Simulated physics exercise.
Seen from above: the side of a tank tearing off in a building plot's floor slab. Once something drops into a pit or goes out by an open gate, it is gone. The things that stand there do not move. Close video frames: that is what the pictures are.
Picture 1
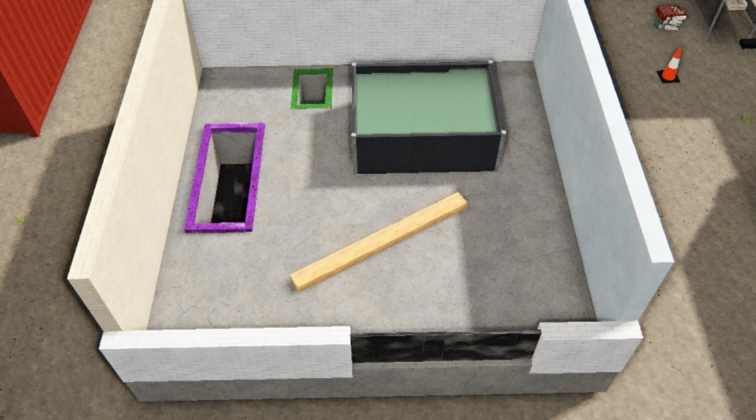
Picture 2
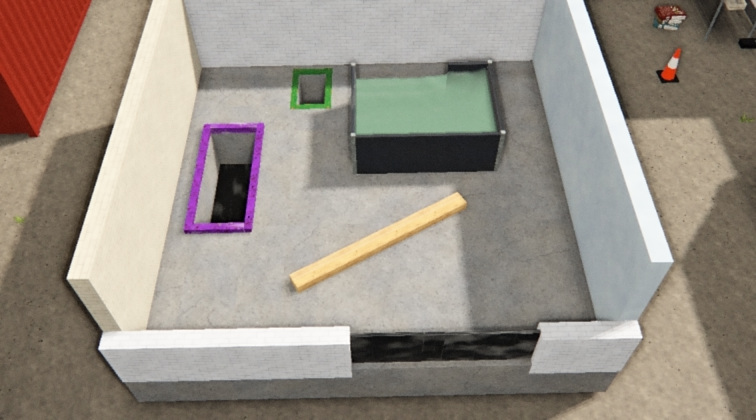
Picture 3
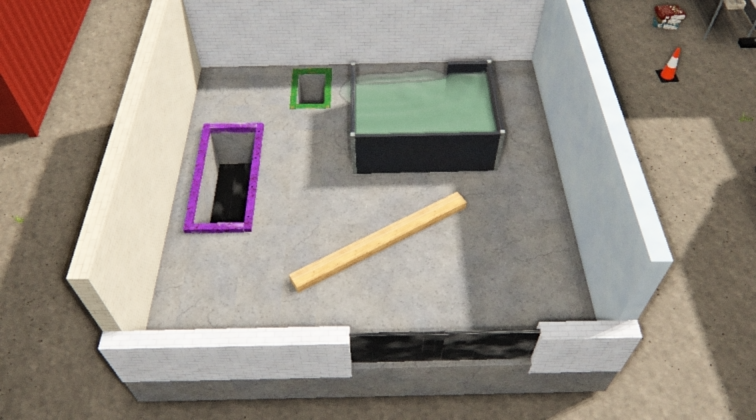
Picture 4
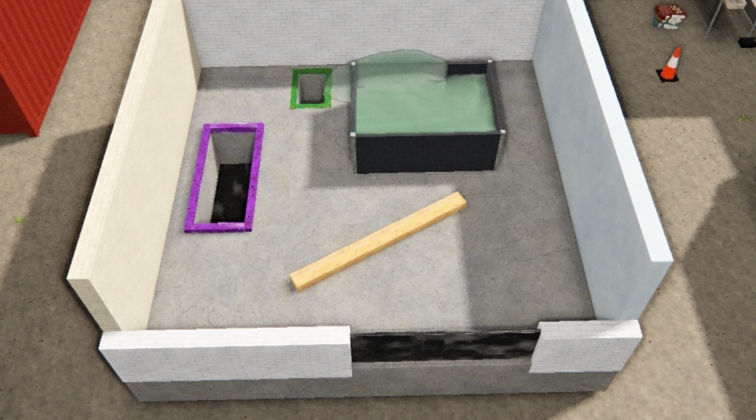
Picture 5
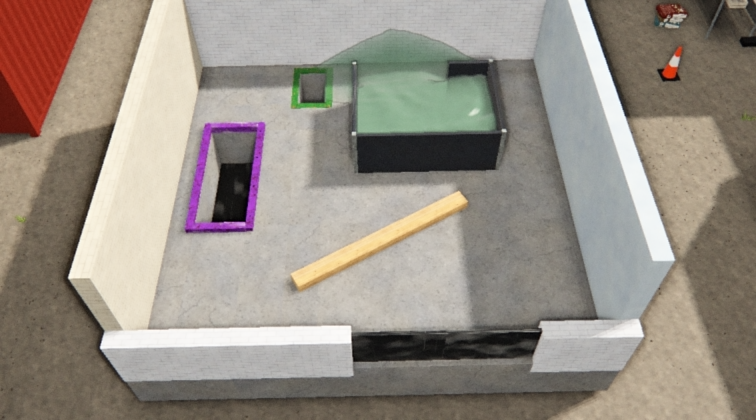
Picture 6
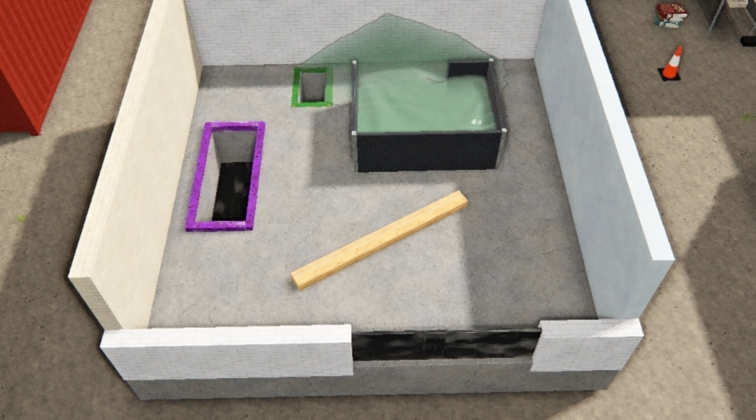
At the start, a dark-sided tank of greenish water stands full and still near the back wall of a walled plot, beside two framed pits and a wooden beam. Then its far side gives way, and water pours out behind it, spreading against the back wall and leftward behind the green-framed pit.
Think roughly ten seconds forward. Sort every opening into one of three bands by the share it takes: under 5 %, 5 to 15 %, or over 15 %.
The gate takes under 5 %; the purple pit takes under 5 %; the green pit takes over 15 %.
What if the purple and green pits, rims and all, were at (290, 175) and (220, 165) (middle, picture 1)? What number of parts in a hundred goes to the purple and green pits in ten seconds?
My answer: Purple gets 0 percent, green gets 25 percent.
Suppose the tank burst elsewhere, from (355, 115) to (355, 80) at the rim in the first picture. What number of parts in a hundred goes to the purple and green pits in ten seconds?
Parts in a hundred: Purple 30, green 20.
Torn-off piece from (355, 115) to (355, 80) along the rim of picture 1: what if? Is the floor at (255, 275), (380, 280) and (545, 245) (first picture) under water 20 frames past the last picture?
First spot submerged, second spot spared, third spot spared.
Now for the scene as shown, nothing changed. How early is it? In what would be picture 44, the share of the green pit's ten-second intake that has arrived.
Something like 85 in a hundred.
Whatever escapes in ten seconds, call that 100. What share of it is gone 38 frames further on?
By then, close to 85 % of it.
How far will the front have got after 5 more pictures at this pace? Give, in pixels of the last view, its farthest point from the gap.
The front tops out at about (203, 72).
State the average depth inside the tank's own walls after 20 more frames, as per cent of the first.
Close to 26 %.
A moment on, water covers 15 % of the floor; the gate 0 %, the purple pit 0 %, the green pit 7 %.
Next, water covers 25 % of the floor; the gate 0 %, the purple pit 0 %, the green pit 18 %.
Then, water covers 45 % of the floor; the gate 0 %, the purple pit 0 %, the green pit 28 %.
Later, water covers 60 % of the floor; the gate 0 %, the purple pit 0 %, the green pit 37 %.
In the end, water covers 70 % of the floor; the gate 0 %, the purple pit 0 %, the green pit 44 %.
